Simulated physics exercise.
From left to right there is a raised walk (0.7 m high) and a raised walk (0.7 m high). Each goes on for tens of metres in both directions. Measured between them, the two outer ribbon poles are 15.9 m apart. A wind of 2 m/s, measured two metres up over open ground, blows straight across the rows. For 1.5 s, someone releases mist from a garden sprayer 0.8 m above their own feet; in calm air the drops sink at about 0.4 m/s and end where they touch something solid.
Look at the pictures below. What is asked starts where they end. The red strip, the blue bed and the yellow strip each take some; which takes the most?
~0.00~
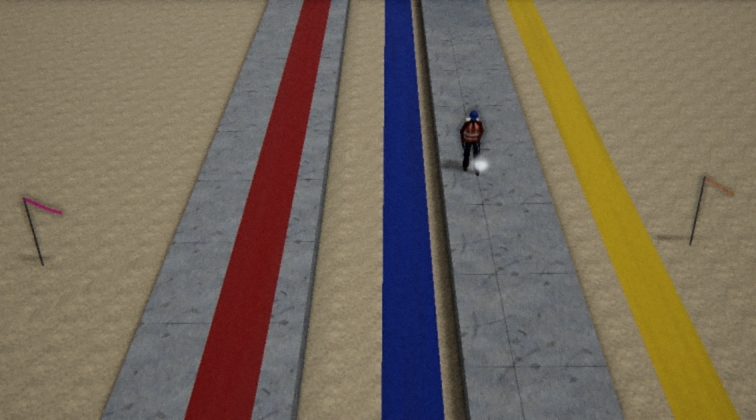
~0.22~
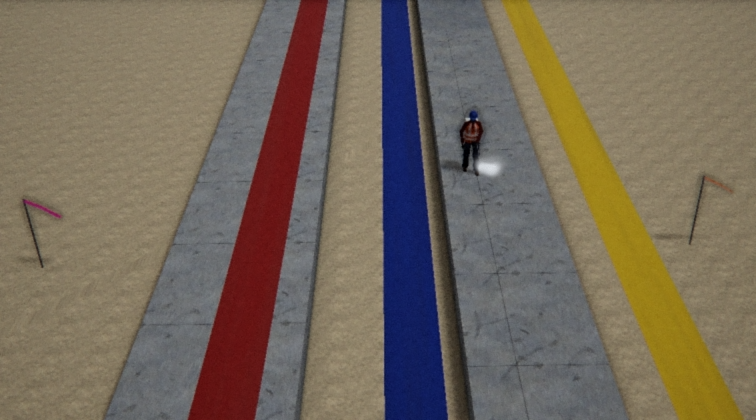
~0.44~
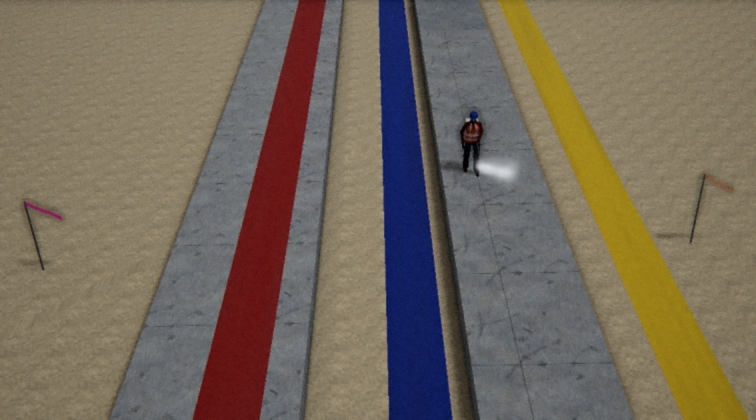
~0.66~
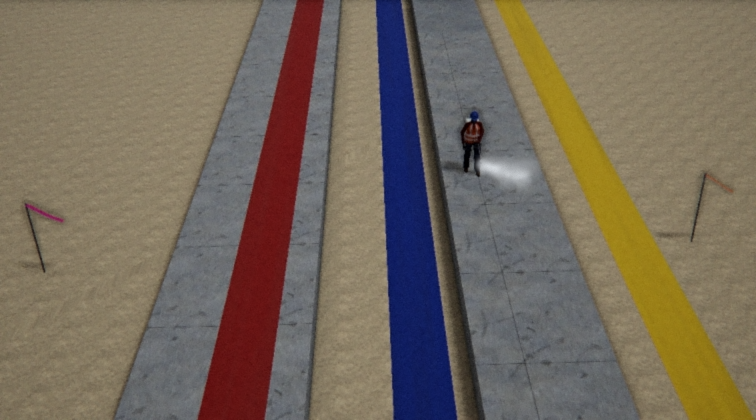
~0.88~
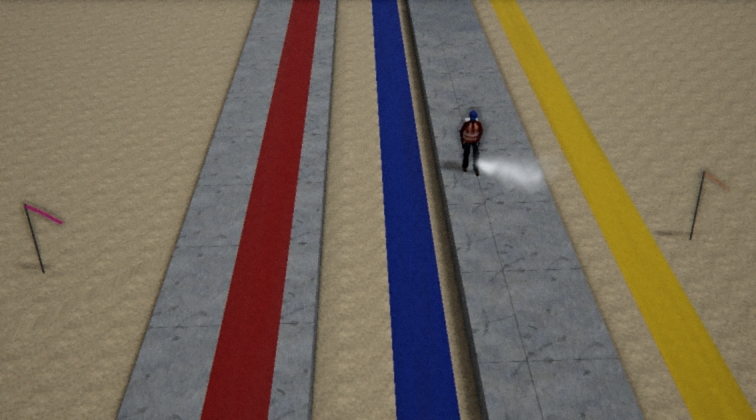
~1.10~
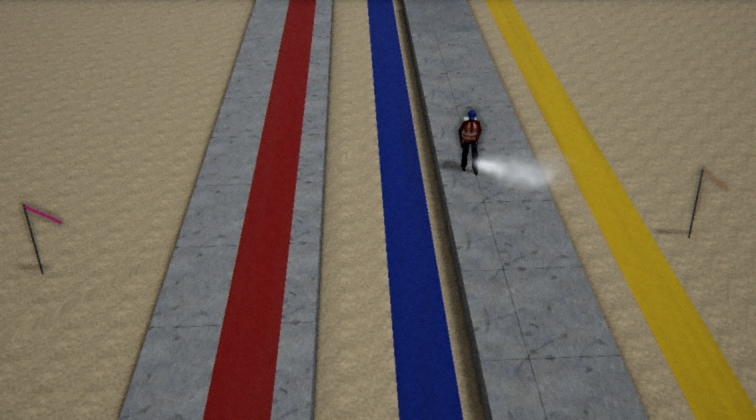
The yellow one takes the most.
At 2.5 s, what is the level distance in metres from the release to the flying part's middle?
Around 2.5 metres.
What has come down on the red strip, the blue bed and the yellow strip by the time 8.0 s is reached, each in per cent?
Roughly 0 % red, 0 % blue, 20 % yellow.
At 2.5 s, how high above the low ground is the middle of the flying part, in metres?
Middle height: Approx. 0.8 m.
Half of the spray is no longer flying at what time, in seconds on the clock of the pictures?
Around 4.0 seconds.
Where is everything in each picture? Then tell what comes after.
The left ribbon ends at (62, 213), leaning 60 degrees to the right, the spray in the air spans x = 475 to 485 around y = 165 and it comes from (480, 162), in the first picture.
The right ribbon ends at (733, 192), leaning 60 degrees to the right, the spray in the air spans x = 480 to 495 around y = 165, the blue one passes (407, 246), the yellow one passes (628, 243) and the red one passes (265, 225), in the second picture.
The left ribbon ends at (62, 219), leaning 60 degrees to the right, the spray in the air spans x = 480 to 515 around y = 165 and the top of the right raised walk crosses (496, 191), in the third picture.
The right ribbon ends at (733, 192), leaning 55 degrees to the right, the spray in the air spans x = 480 to 530 around y = 170, the blue one passes (406, 197), the yellow one passes (605, 192) and the red one passes (277, 178), in the fourth picture.
The left ribbon ends at (62, 223), leaning 55 degrees to the right and the spray in the air spans x = 480 to 545 around y = 170, in the fifth picture.
The spray in the air spans x = 480 to 555 around y = 165 and the top of the right raised walk crosses (496, 189), in the sixth picture.
After 2.5 s, 19 % is no longer flying here, and 0 % lies on the blue bed, 0 % on the yellow strip and 0 % on the red strip; the middle of what still flies is 0.8 m above the low ground, near (572, 182).
After 4.0 s, 42 % is no longer flying here, and 0 % lies on the blue bed, 6 % on the yellow strip and 0 % on the red strip; the middle of what still flies is 0.3 m above the low ground, near (612, 196).
After 8.0 s, 96 % is no longer flying here, and 0 % lies on the blue bed, 19 % on the yellow strip and 0 % on the red strip.
After 20.0 s, 100 % is no longer flying here, and 0 % lies on the blue bed, 19 % on the yellow strip and 0 % on the red strip.
After 45.0 s, 100 % is no longer flying here, and 0 % lies on the blue bed, 19 % on the yellow strip and 0 % on the red strip.
